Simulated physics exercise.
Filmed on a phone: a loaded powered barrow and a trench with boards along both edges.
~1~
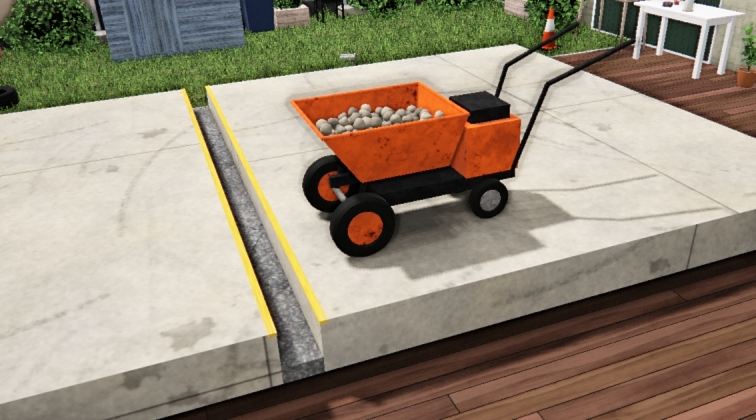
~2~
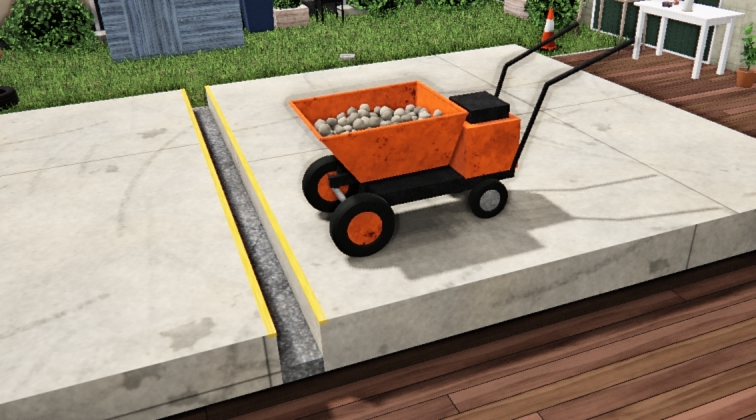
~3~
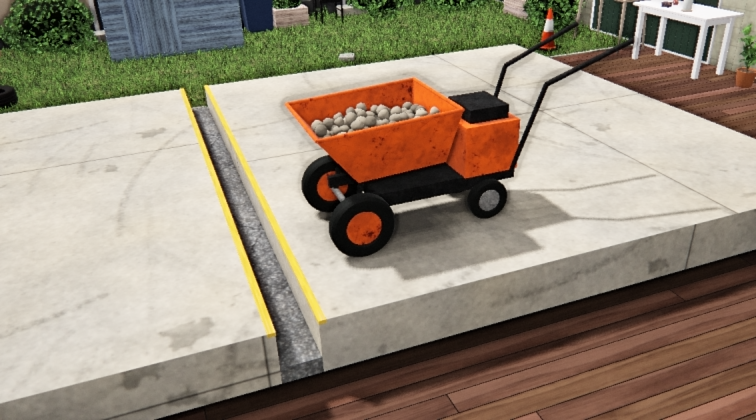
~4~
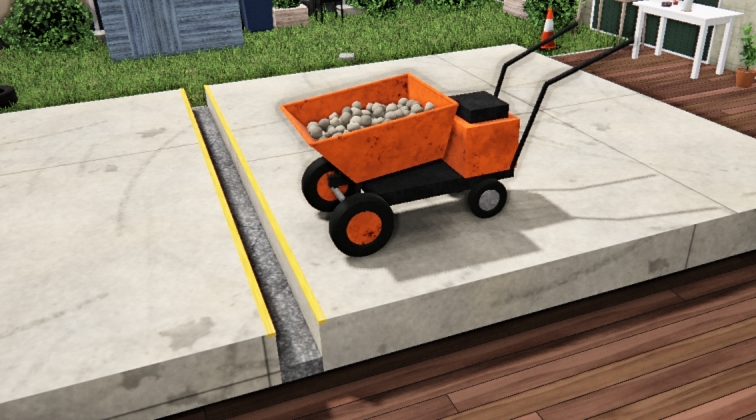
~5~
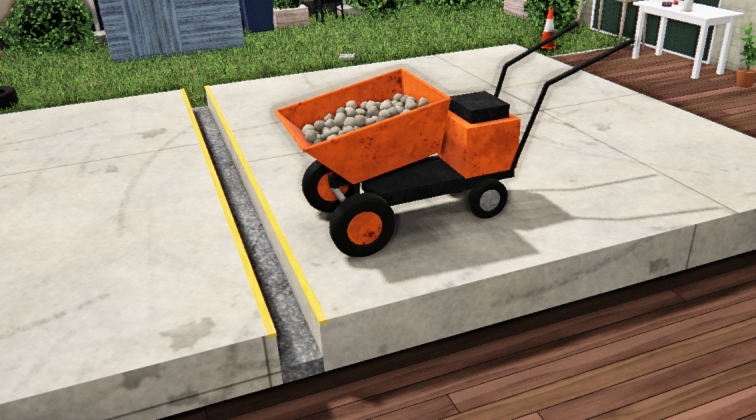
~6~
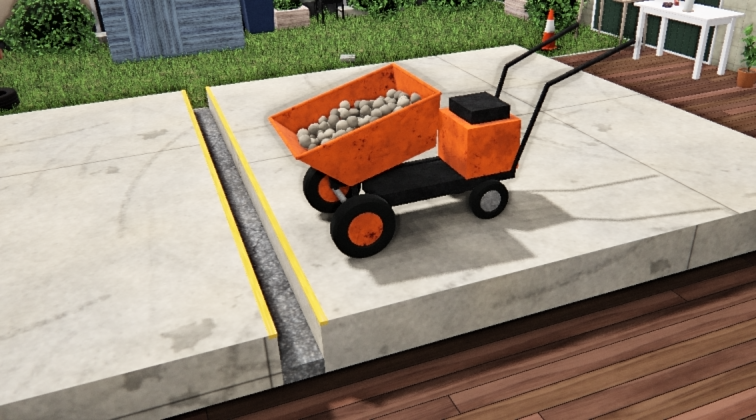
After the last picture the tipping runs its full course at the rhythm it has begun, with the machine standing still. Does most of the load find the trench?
The trench takes under half.
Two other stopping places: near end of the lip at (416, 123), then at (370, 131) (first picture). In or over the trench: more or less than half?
In turn: Less than half; more than half.
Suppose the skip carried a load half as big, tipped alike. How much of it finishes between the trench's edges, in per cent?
Some 10 per cent.
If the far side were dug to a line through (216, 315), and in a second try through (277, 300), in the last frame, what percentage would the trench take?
Roughly 90 per cent, and 0 per cent.
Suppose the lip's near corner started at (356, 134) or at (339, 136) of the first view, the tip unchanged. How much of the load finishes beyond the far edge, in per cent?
About 20 and 50 per cent.
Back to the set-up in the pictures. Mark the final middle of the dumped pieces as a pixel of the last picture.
At about (200, 256).
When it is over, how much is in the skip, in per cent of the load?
About 30 per cent.
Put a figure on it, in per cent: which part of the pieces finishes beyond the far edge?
It comes to 65 per cent or so.
Soon, skip tipped steeply; all in the skip.
A while on, skip tipped right over; most in the skip; a stray few in or heaped over the trench; about a quarter beyond it; a stray few falling.
Towards the end, skip tipped right over; about a third in the skip; a stray few in or heaped over the trench; about two thirds beyond it.
Finally, skip tipped right over; about a quarter in the skip; a small part in or heaped over the trench; about two thirds beyond it.
